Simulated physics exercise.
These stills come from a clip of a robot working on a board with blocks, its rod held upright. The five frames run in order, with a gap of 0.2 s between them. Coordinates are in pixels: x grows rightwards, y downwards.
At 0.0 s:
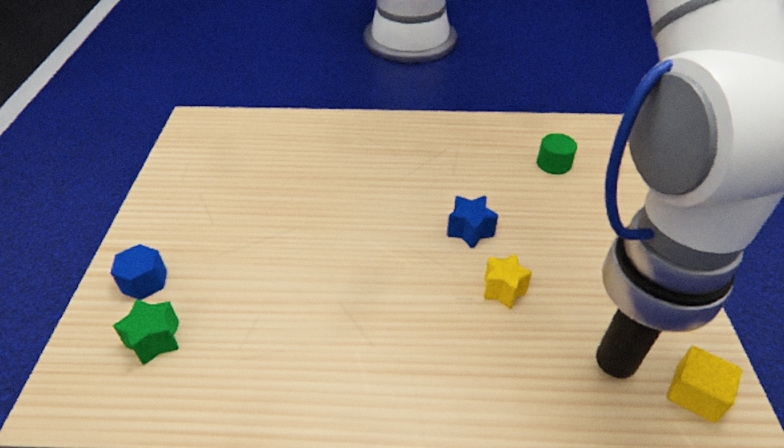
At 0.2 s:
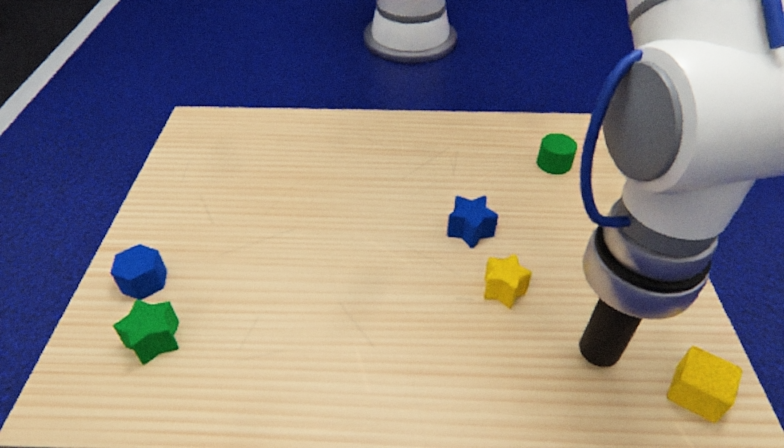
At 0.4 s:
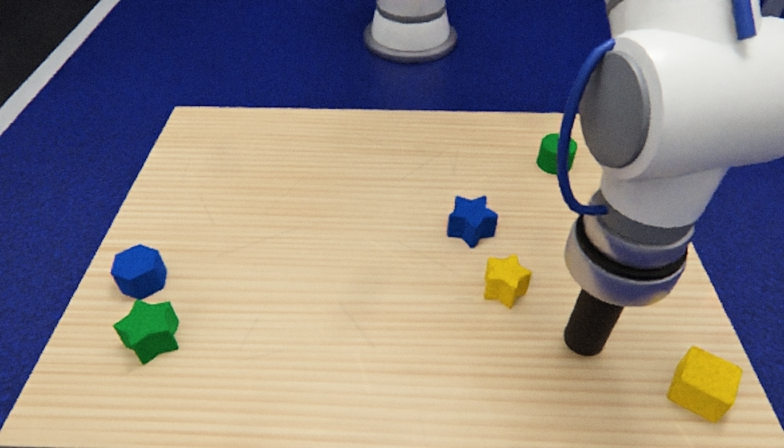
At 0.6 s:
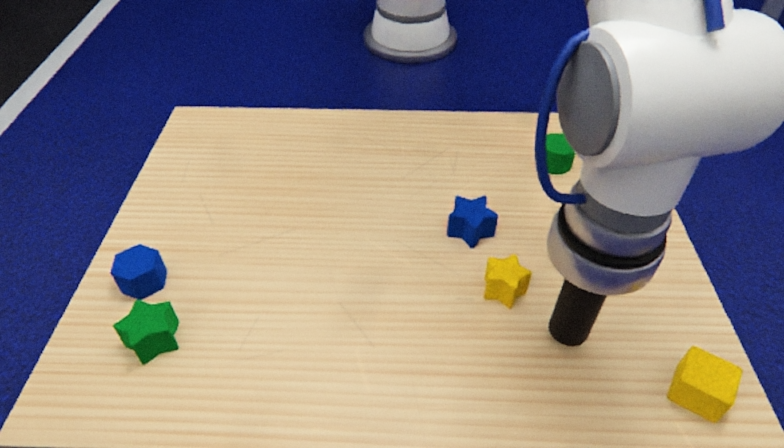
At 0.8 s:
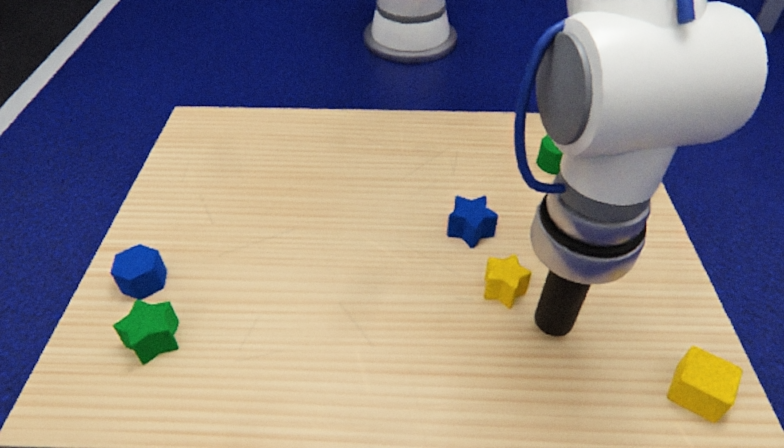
A white robot arm with a black rod at its tip reaches over a pale wooden board on a blue surface, seen from above at an angle by a still camera. A blue star and a yellow star sit right of centre, a green cylinder behind them, a yellow block at the near right, and a blue block and green star at left. The arm glides a short way left and slightly back, bringing the rod close to the yellow star, while every block stays still.
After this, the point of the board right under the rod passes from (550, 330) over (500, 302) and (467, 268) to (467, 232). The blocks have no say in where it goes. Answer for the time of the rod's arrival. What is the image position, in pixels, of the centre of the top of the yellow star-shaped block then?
It ends at (453, 192).
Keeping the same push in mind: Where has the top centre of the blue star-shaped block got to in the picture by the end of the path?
At roughly (469, 172).
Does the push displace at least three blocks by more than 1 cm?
No, it doesn't check out.
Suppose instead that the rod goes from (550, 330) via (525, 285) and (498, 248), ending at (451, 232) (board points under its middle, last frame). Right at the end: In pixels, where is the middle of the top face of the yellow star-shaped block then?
I think it will end close to (486, 251).
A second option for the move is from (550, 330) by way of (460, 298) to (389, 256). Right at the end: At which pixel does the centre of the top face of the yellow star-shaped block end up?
At (489, 259).
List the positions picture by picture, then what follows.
Rod tip at (616, 361); block tops, blue star-shaped block at (473, 209); yellow star-shaped block at (508, 269), in the first picture.
Rod at (599, 350); blocks unchanged, in the second picture.
Rod at (583, 340); blocks unchanged, in the third picture.
Rod at (568, 330); blocks unchanged, in the fourth picture.
Rod at (554, 321); blue star-shaped block at (473, 209); yellow star-shaped block at (508, 269), in the fifth picture.
On the path given first. One third of the way, rod at (502, 293); yellow star-shaped block at (490, 255), turned 25° clockwise.
Two thirds of the way, rod at (468, 259); blue star-shaped block at (471, 198); yellow star-shaped block at (462, 224), turned 35° clockwise.
At the end, rod at (468, 223); blue star-shaped block at (469, 172), turned 45° clockwise; yellow star-shaped block at (453, 192), turned 20° clockwise.
